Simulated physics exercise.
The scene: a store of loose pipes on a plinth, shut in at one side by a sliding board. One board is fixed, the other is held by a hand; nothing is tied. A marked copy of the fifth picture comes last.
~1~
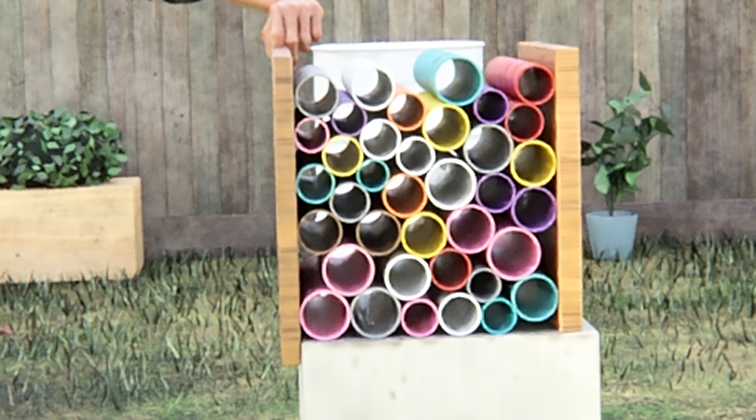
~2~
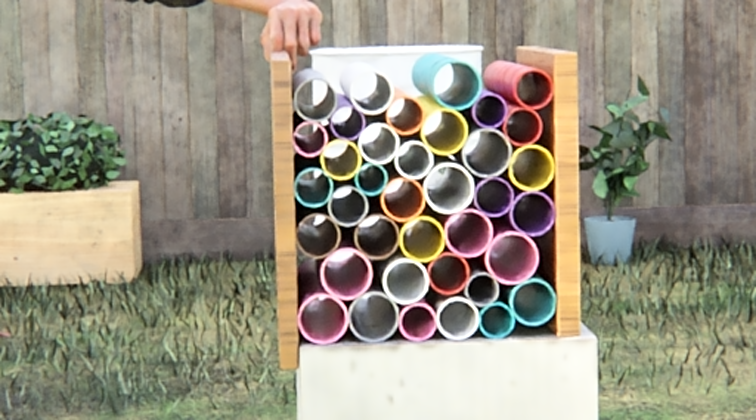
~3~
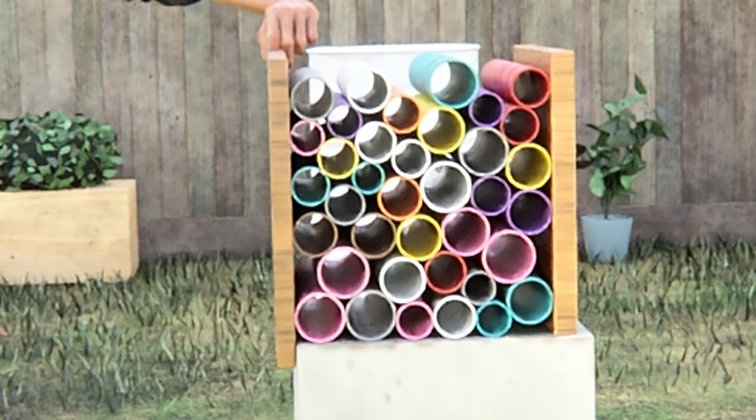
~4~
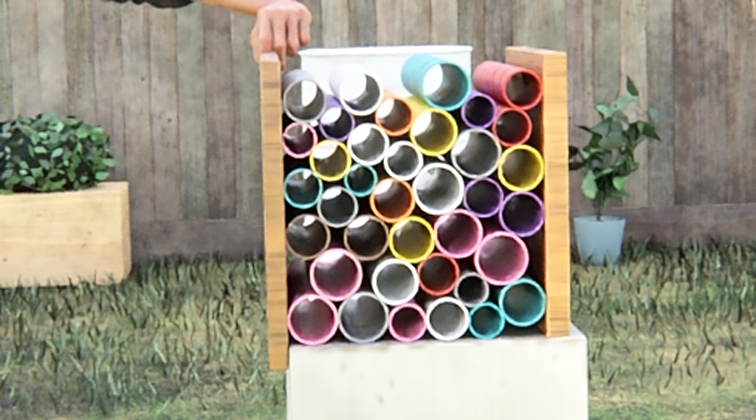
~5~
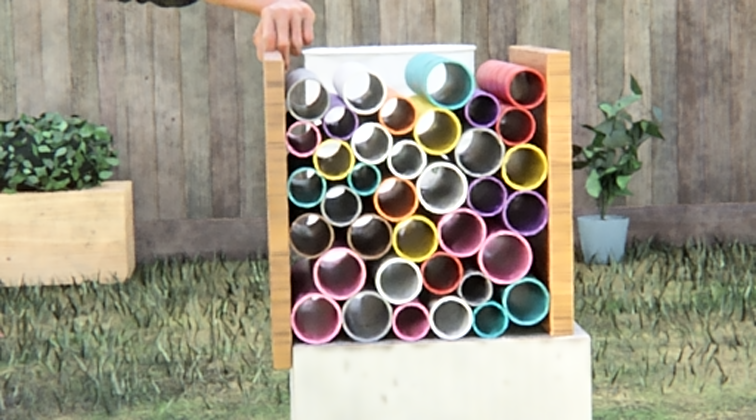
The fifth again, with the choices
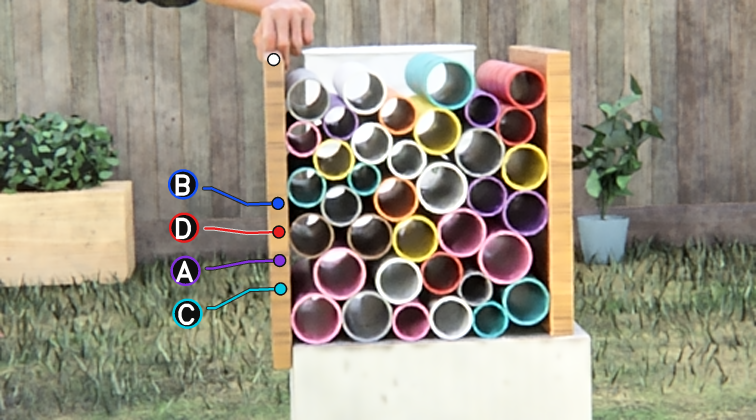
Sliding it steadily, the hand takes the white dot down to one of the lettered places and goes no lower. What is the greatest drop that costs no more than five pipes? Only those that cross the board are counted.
Mark B is as low as it can go.
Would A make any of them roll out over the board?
At A: Yes.
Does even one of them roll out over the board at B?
Yes, at B.
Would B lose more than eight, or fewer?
It loses fewer than eight.
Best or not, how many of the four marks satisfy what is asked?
One of the four.
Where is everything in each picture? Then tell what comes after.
In the first picture, a pink pipe (312, 135); a red pipe (524, 122); a turquoise pipe (458, 81).
In the second picture, a turquoise pipe (457, 85); side board (283, 197).
In the third picture, a pink pipe (320, 317); a pink pipe (343, 273).
In the fourth picture, a pink pipe (502, 258); an orange pipe (392, 200).
In the fifth picture, a turquoise pipe (364, 179); a pink pipe (303, 139); a red pipe (515, 126).
On the marked copy, A at (280, 261); B at (278, 204); C at (280, 289); D at (279, 232); the white dot at (274, 59).
Taking B. A third of the way, top of the board (286, 123).
Two thirds of the way, top of the board (288, 199).
When it is over, top of the board (288, 203), two out over the board.
As for the rest, A six out over the board; C more than five out over the board; D six out over the board.
